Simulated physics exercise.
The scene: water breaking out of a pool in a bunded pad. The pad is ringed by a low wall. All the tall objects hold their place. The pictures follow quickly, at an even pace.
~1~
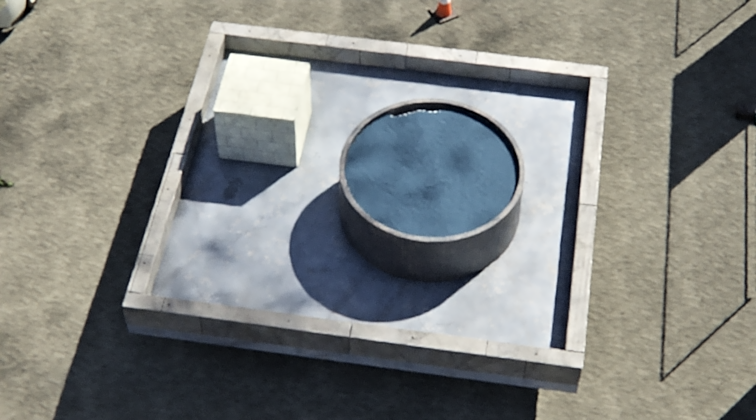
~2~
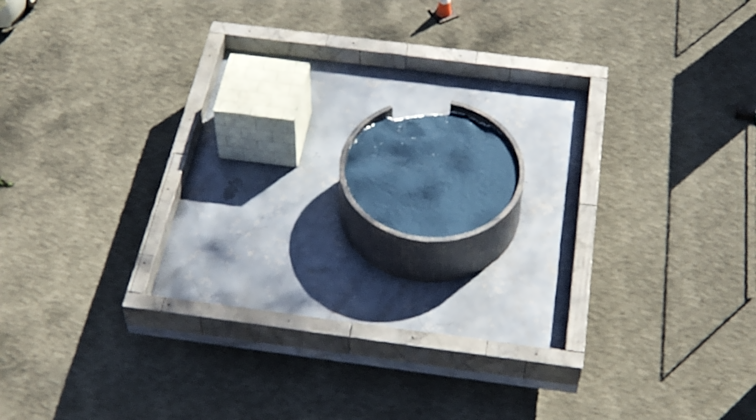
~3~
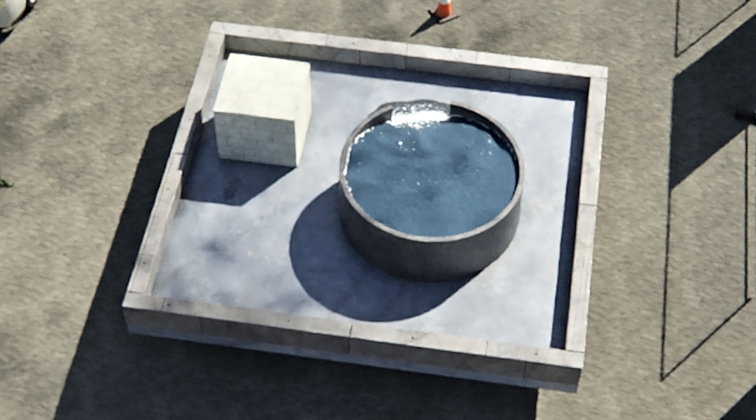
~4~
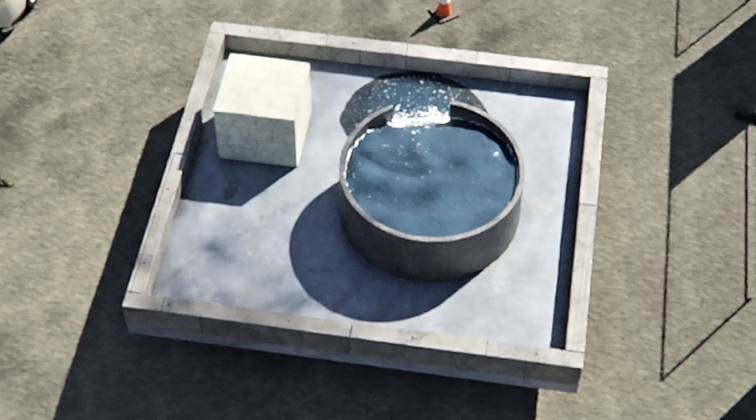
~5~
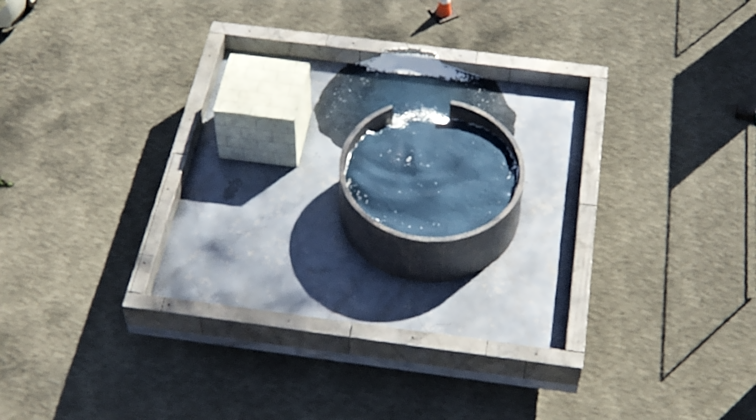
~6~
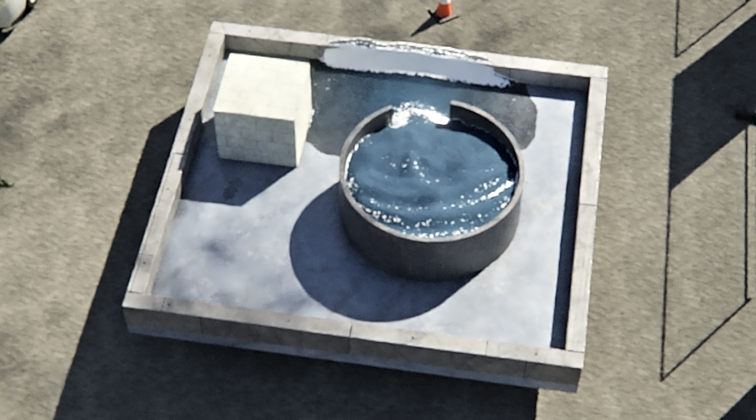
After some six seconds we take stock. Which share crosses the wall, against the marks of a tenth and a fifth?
It loses under a tenth.
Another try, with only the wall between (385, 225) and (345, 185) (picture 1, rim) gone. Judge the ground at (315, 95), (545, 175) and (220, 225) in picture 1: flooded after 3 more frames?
One after the other: Clear, clear, flooded.
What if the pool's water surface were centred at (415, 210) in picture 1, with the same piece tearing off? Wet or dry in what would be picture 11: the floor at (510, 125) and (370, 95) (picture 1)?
In that order: Awash, covered.
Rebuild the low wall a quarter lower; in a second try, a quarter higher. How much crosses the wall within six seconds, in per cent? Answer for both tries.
In turn 16 and 2 per cent.
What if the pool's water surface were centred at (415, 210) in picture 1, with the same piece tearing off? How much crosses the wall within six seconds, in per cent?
Roughly 4 per cent.
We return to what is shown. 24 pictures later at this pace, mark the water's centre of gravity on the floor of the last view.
Roughly at (394, 175).
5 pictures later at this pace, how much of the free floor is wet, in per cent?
Some 30 per cent.
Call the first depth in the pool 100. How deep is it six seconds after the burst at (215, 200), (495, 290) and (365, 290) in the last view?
In turn 4, 8 and 18 in a hundred.
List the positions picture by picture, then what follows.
In the first picture, still water in the pool at (432, 171).
In the second picture, the front is at a hidden place, out from the gap on the pool's far side.
In the third picture, water pours out on the pool's far side and has run to (385, 108).
In the fourth picture, the front is at (400, 77), out from the gap on the pool's far side.
In the fifth picture, water pours out on the pool's far side and has run to (354, 65).
In the sixth picture, water pours out on the pool's far side and has run to (319, 61).
A moment on, water covers 25 % of the floor; the low wall has let 0 % over.
Next, water covers 30 % of the floor; the low wall has let 1 % over.
Then, water covers 45 % of the floor; the low wall has let 5 % over.
Later, water covers 65 % of the floor; the low wall has let 7 % over.
In the end, water covers 75 % of the floor; the low wall has let 7 % over.
